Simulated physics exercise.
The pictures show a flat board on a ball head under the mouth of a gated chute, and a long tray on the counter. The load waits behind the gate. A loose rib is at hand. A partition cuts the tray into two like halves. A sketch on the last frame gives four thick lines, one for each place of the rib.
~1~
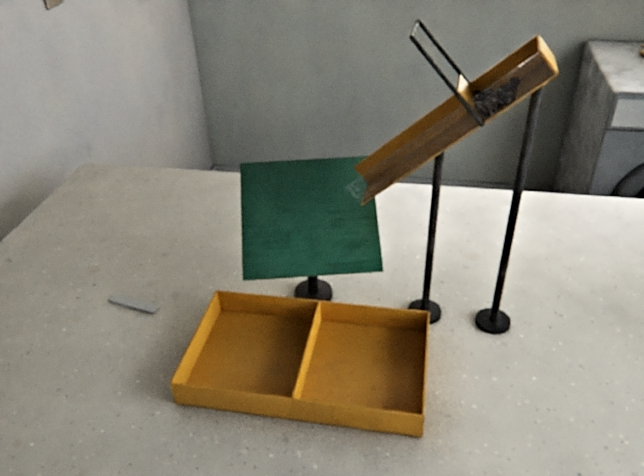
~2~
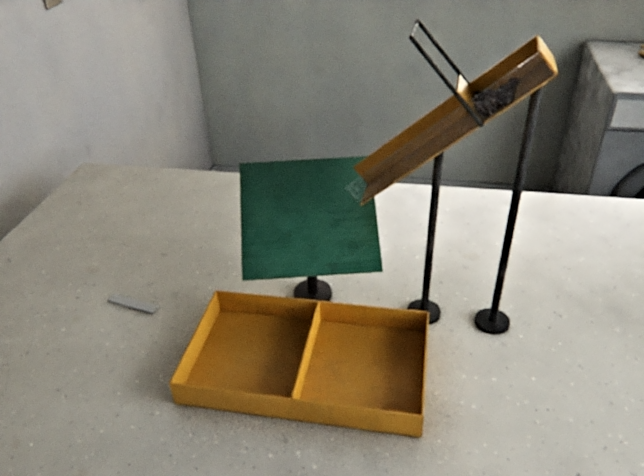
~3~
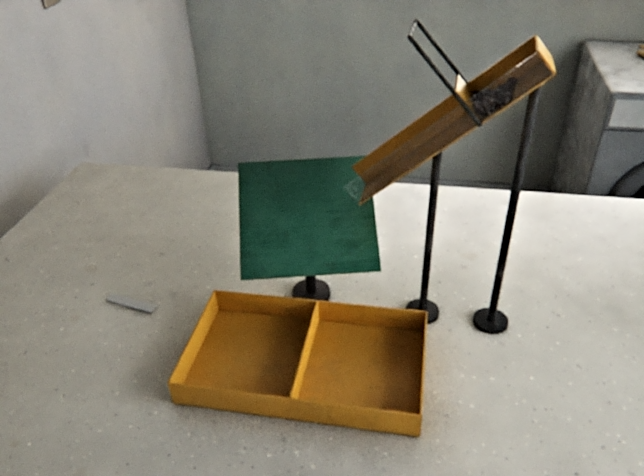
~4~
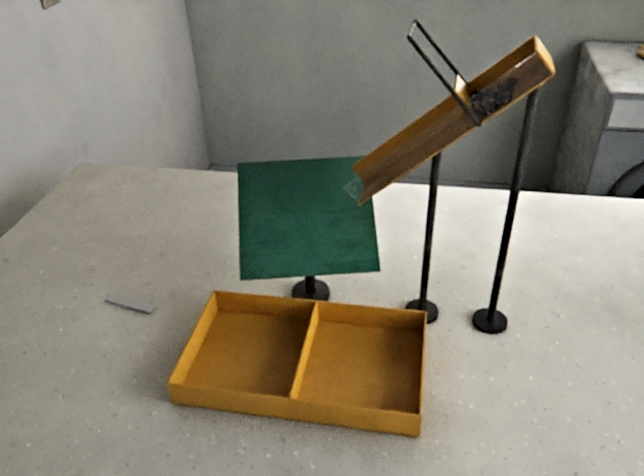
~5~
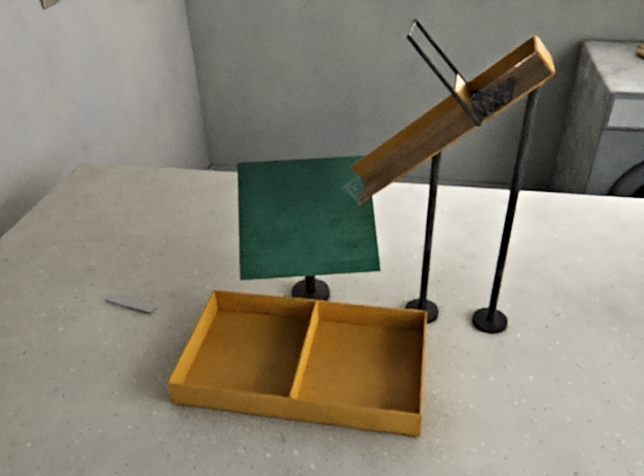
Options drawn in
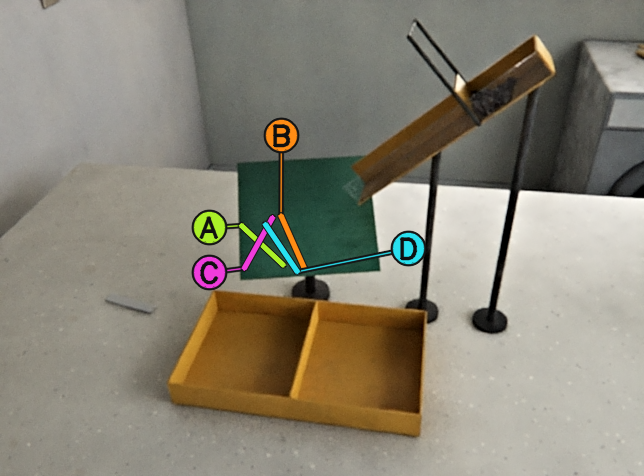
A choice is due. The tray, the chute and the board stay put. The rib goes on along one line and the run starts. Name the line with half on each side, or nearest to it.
A beats the others.
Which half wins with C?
Left.
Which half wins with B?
Right.
On the marked copy, line A from (241, 225) to (283, 265); line B from (281, 215) to (304, 267); line C from (272, 217) to (244, 268); line D from (265, 224) to (297, 271).
With A, of what is caught, about half in the left half, about half in the right.
With B, of what is caught, a small part in the left half, most in the right.
With C, of what is caught, most in the left half, about a quarter in the right.
With D, of what is caught, about a quarter in the left half, most in the right.
